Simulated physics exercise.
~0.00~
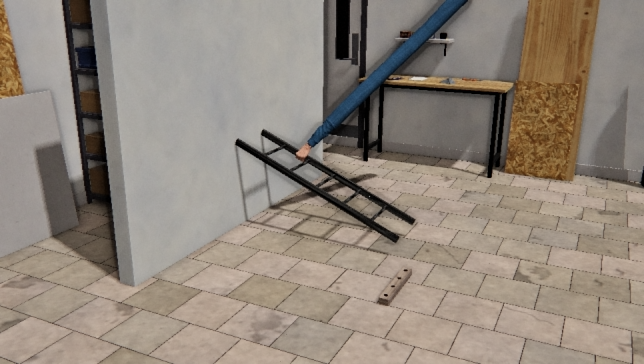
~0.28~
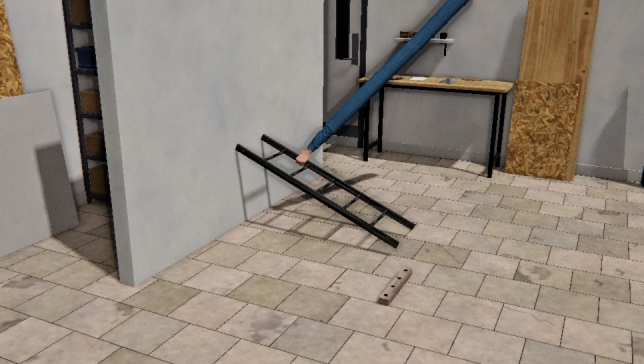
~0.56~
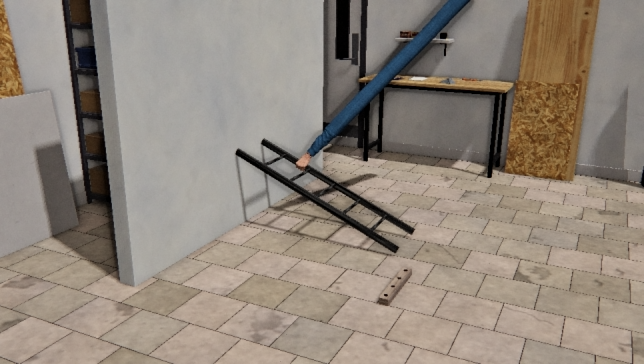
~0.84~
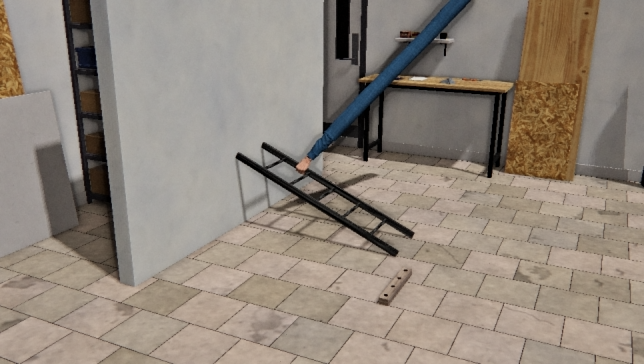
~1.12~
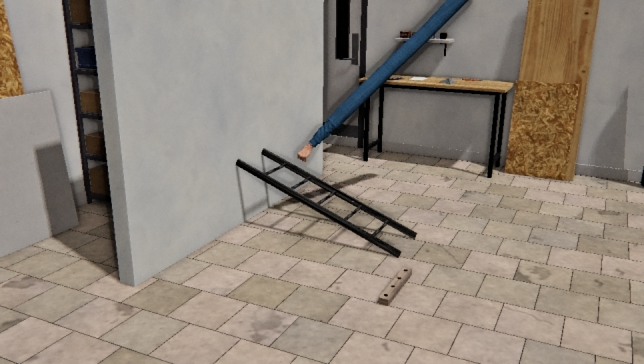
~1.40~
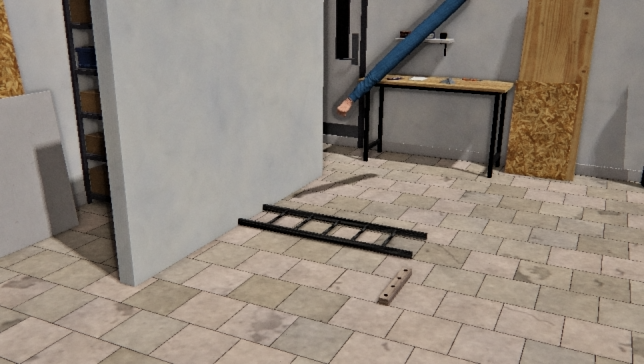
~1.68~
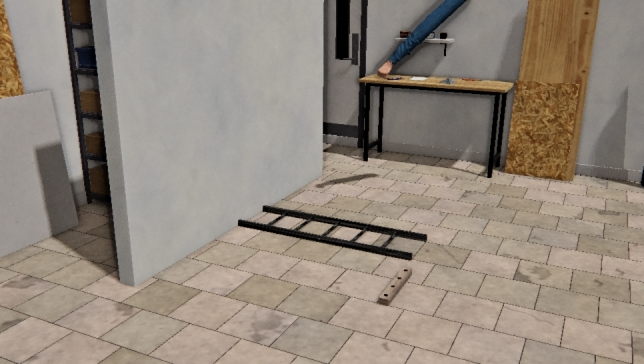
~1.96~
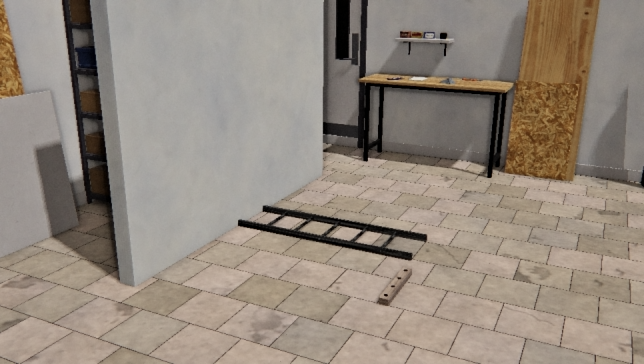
A black gate propped up by a hand slips down flat once the hand lets go.
